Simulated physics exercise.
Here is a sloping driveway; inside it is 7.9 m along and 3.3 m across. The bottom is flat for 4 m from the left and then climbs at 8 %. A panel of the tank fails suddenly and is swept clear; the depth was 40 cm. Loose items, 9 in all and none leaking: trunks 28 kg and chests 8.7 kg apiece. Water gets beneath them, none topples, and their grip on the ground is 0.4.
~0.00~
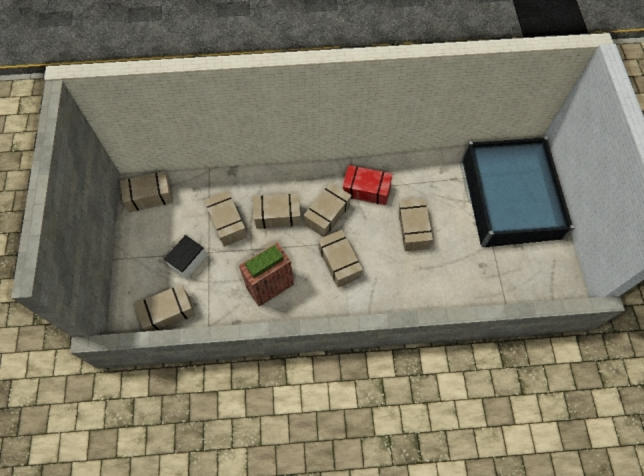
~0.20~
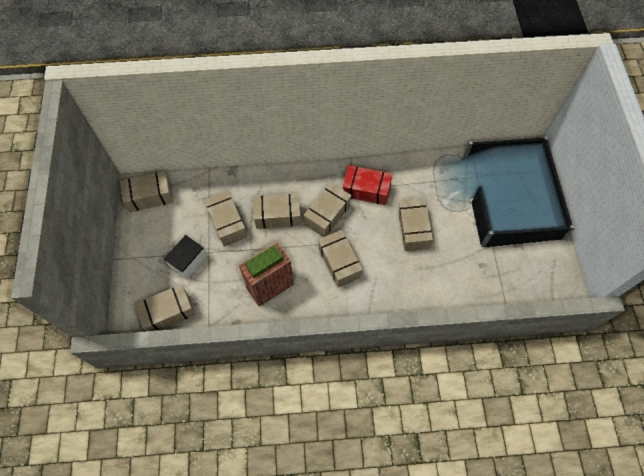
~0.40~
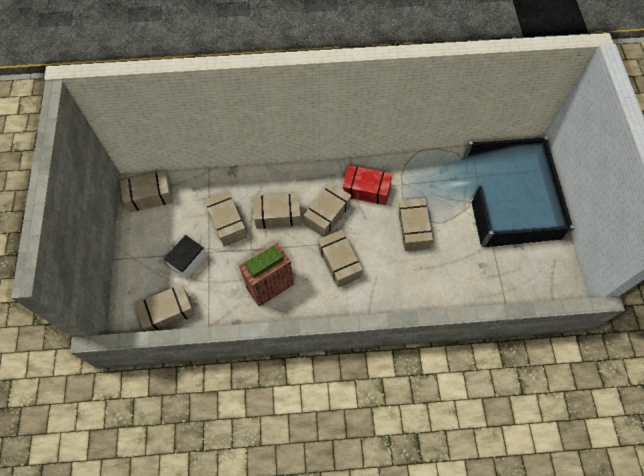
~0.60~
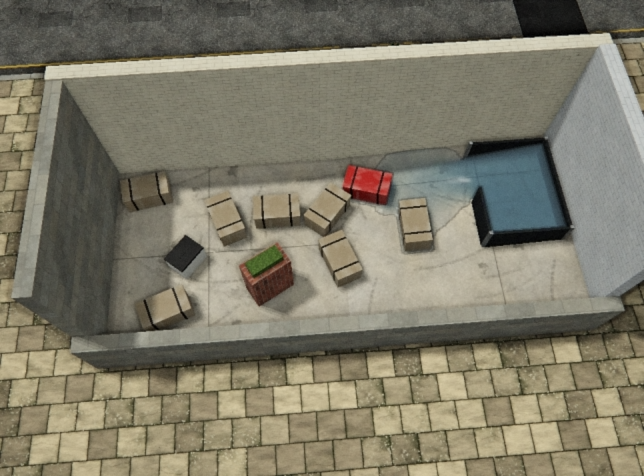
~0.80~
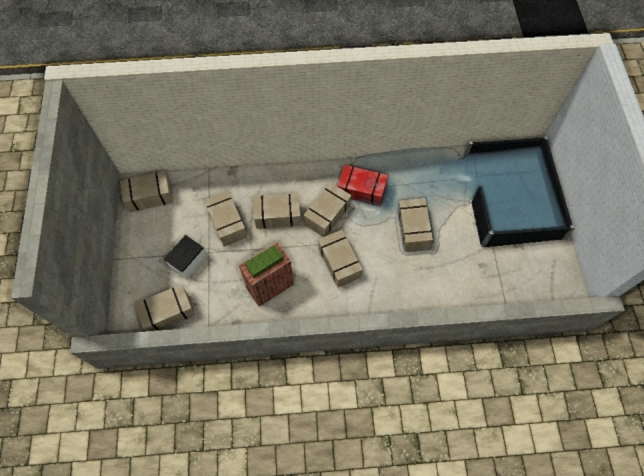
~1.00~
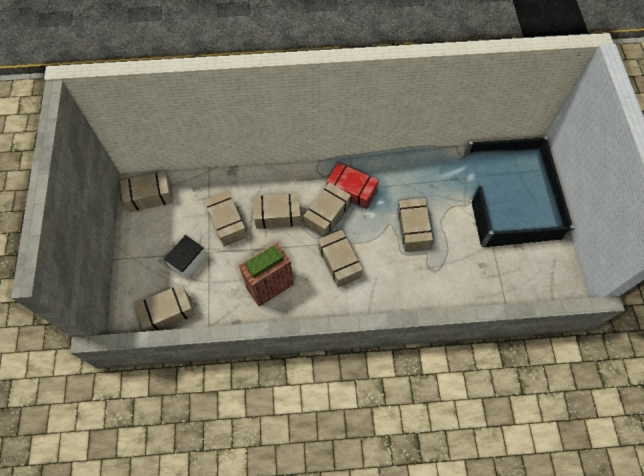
Water poured from an opening in the left side of the blue tank and spread left across the walled floor, nudging the red trunk slightly left while the other scattered boxes stayed put.
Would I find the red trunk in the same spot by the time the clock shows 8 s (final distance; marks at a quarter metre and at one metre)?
The red trunk ends far away.
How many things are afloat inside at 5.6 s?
3 of them.
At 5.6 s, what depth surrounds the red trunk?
Roughly 13 cm.
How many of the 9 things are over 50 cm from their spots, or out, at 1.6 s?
I count 1.
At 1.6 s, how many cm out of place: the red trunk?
About 100 cm.
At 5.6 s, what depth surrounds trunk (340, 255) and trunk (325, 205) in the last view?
Roughly 3 and 3 cm.
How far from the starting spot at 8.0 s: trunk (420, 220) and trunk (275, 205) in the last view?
In turn: 0 cm, 60 cm.
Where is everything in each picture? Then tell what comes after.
The red trunk at (369, 180) rests on the ground; water covers 2.2 m2; 0 of 9 have shifted, in the first picture.
The red trunk at (369, 180) rests on the ground; water covers 2.8 m2; 0 of 9 have shifted, in the second picture.
The red trunk at (369, 180) rests on the ground; water covers 3.6 m2; 0 of 9 have shifted, in the third picture.
The red trunk at (369, 180) rests on the ground; 4.4 m2 under water; 0 of 9 have shifted, in the fourth picture.
The red trunk at (365, 180), on the bottom, 8 cm from its start; water covers 5.2 m2; 1 of 9 have shifted, in the fifth picture.
The red trunk at (354, 181) rests on the ground, 27 cm from its start; 6.1 m2 under water; 1 of 9 have shifted, in the sixth picture.
After 1.6 s the red trunk is near (316, 175), 0.9 m from its start, aground; 0 afloat.
After 3.6 s the red trunk is near (180, 195), 3.3 m from its start, afloat; 2 afloat.
After 5.6 s the red trunk is near (141, 213), 4.0 m from its start, afloat; 3 afloat.
After 8.0 s the red trunk is near (162, 290), 4.0 m from its start, afloat; 6 afloat.
